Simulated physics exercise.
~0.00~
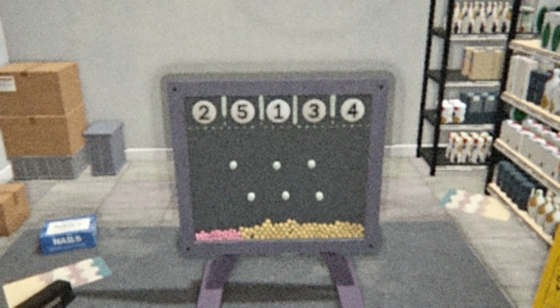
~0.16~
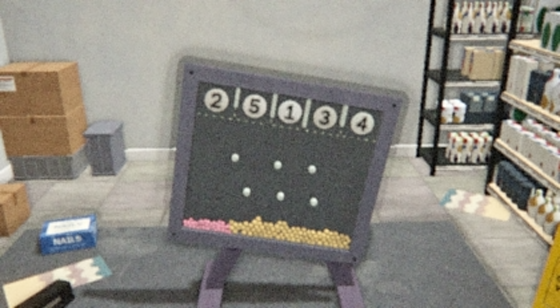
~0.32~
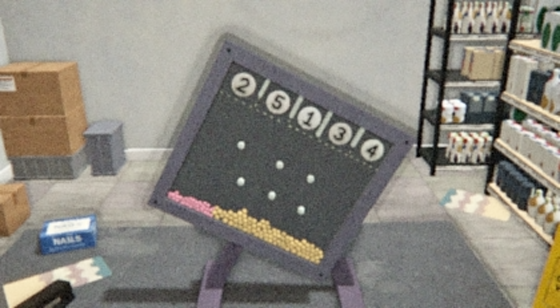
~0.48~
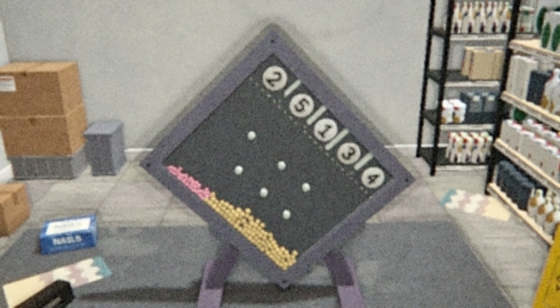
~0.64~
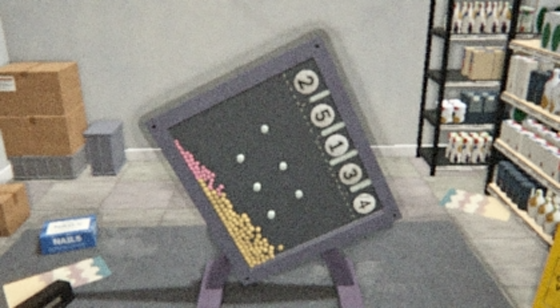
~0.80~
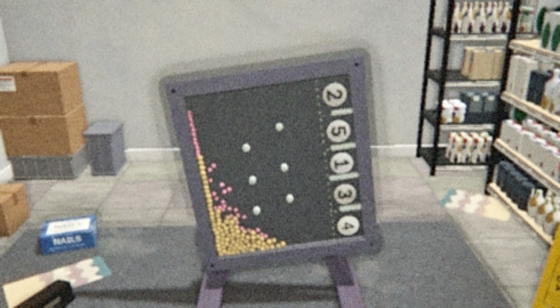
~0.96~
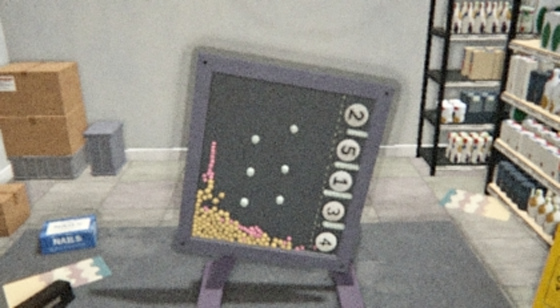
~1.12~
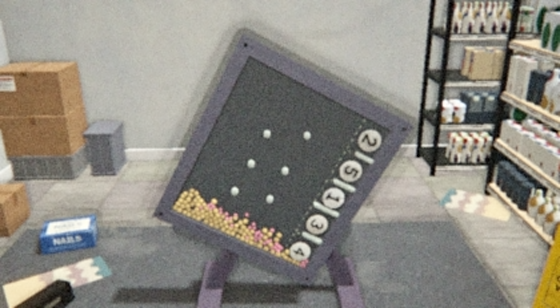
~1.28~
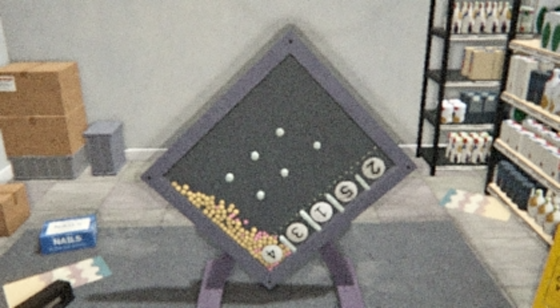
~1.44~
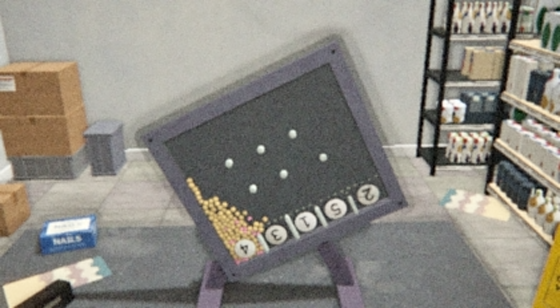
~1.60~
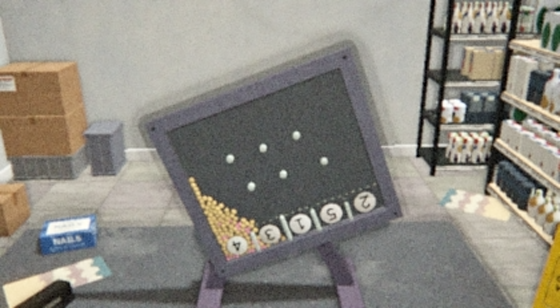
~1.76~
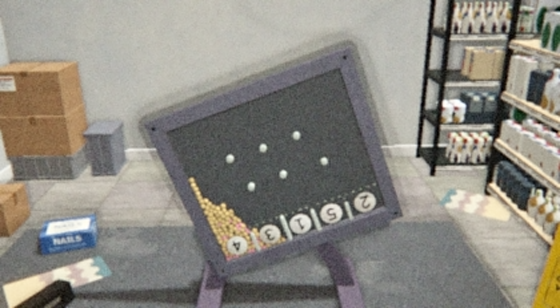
Framed bead case turning clockwise on its stand until nearly upside down, pink and yellow beads sliding and settling lower left.
